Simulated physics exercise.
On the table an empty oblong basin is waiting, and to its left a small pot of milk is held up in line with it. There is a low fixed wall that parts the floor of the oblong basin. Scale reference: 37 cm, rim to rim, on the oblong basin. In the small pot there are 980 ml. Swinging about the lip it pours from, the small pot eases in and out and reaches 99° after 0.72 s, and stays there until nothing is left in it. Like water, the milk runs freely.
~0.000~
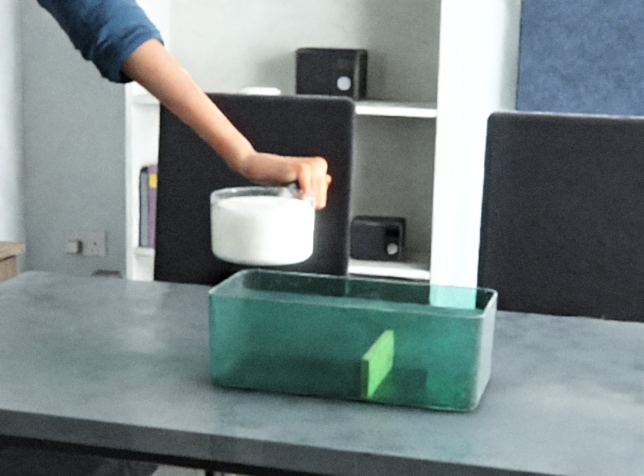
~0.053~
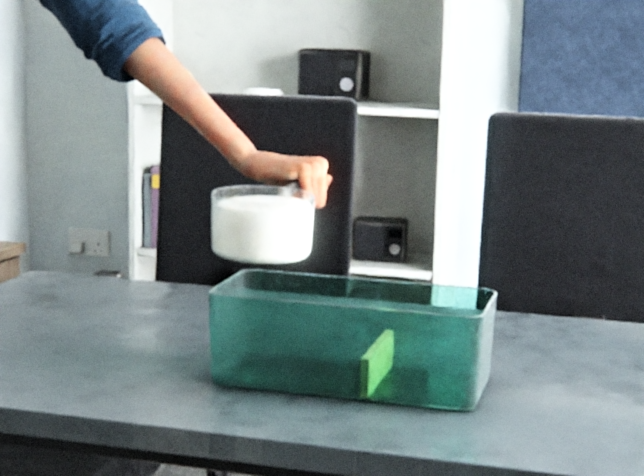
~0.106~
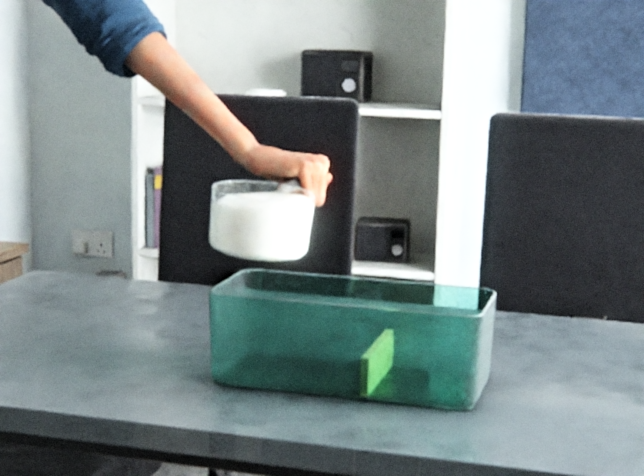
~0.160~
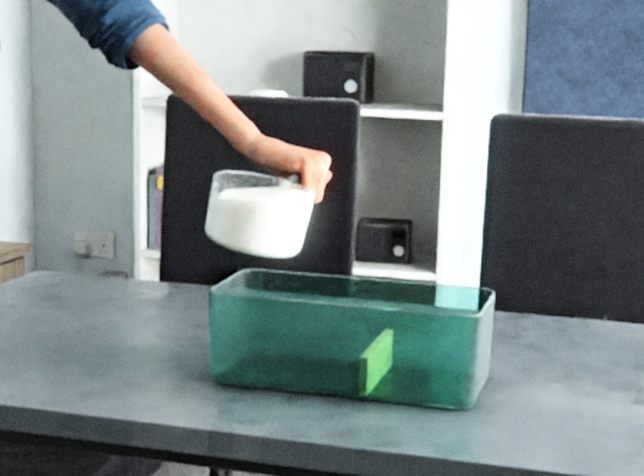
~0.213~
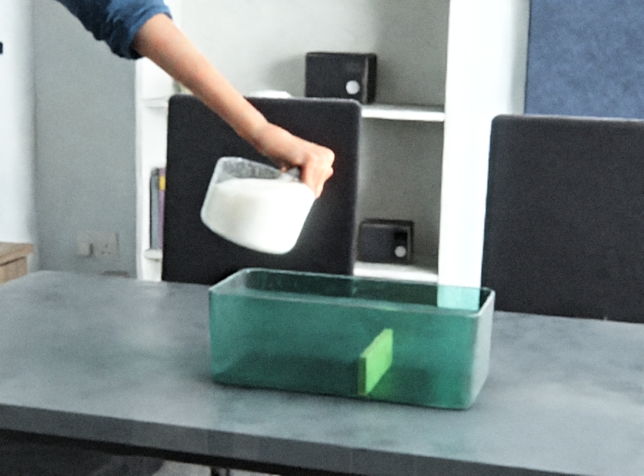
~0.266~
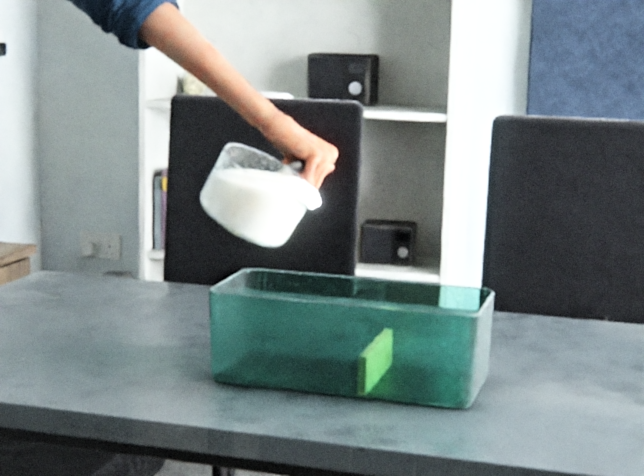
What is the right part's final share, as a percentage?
About 70 per cent.
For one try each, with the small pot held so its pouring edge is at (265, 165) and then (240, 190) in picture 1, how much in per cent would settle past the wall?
Try 1: Approx. 20 %; try 2: Approx. 10 %.
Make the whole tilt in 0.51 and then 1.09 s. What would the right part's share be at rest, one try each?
60 per cent first, 75 per cent second.
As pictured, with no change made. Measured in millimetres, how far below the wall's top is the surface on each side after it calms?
About 46 mm left, about 22 mm right.
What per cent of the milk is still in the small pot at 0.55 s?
At that time about 48 in a hundred parts are still held.
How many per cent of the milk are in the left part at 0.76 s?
Roughly 7 percent.
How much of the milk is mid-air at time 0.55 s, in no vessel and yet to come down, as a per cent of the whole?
Estimate: About 42 % of all of it.
By 0.55 s the tilt is 86° and 48 per cent is still to pour, 8 is left of the wall and 1 right of it.
By 0.76 s the tilt is 99° and 9 per cent is still to pour, 7 is left of the wall and 63 right of it.
By 0.98 s the tilt is 99° and 2 per cent is still to pour, 20 is left of the wall and 70 right of it.
By 1.22 s the tilt is 99° and 0 per cent is still to pour, 27 is left of the wall and 70 right of it.
At rest 28 per cent lies left of the wall, 70 right of it and 3 outside.
